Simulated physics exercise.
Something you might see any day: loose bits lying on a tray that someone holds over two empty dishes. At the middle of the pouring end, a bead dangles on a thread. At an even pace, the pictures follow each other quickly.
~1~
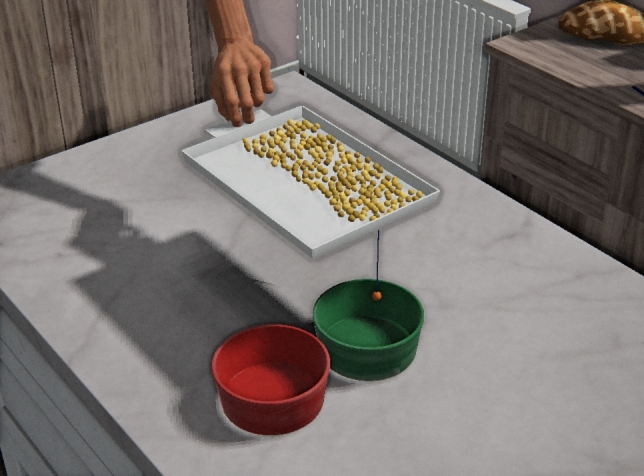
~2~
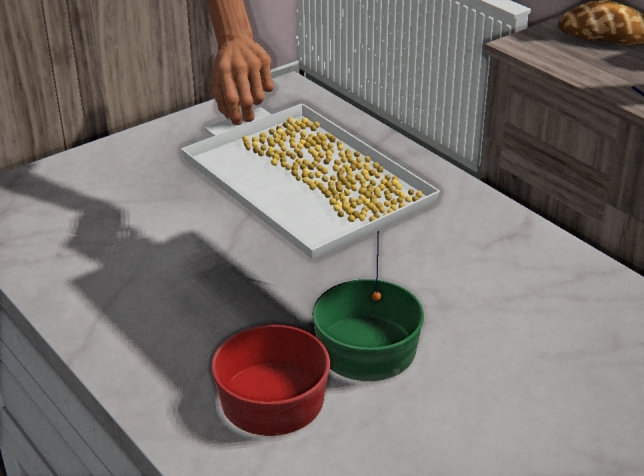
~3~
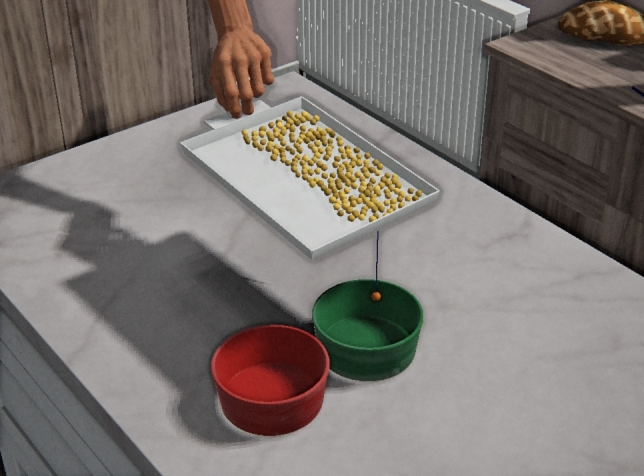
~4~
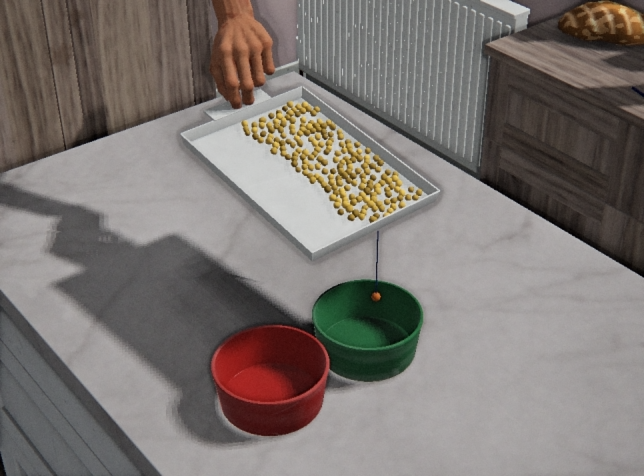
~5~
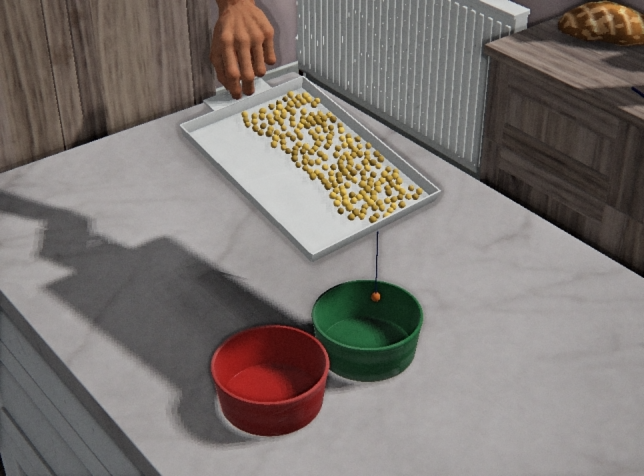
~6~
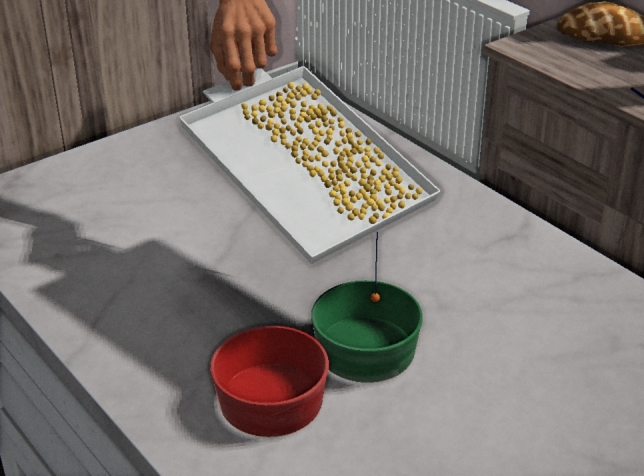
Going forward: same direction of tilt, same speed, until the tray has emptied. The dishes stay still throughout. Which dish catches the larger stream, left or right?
The right one.
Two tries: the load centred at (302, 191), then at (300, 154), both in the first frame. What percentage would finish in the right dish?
Near 50 % and 40 %.
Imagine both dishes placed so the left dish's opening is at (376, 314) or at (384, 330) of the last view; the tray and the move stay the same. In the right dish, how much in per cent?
Around 0 and then 0 per cent.
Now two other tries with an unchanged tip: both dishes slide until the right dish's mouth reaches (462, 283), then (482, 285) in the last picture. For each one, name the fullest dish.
Try 1 - the dish at left, try 2 - the dish at left.
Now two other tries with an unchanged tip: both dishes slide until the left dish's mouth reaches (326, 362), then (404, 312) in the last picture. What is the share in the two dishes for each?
In order: 90 per cent and 60 per cent.
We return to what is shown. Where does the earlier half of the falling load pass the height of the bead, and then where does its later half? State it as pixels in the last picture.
It passes near (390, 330) first and then near (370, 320).
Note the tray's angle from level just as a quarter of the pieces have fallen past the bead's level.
Approx. reading: About 110°.
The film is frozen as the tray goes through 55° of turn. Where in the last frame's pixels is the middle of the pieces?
Somewhere about pixel (361, 201).
Shortly afterwards, tray tipped steeply; all but a few on the tray; only a few in the air.
Next, tray tipped right over; all but a few on the tray; only a few in the left dish; only a few outside both.
Some moments later, tray tipped past a quarter turn; a little in the left dish; near a third in the right dish; near half outside both; only a few in the air.
In the end, tray tipped past a quarter turn; a little in the left dish; near a third in the right dish; near half outside both.
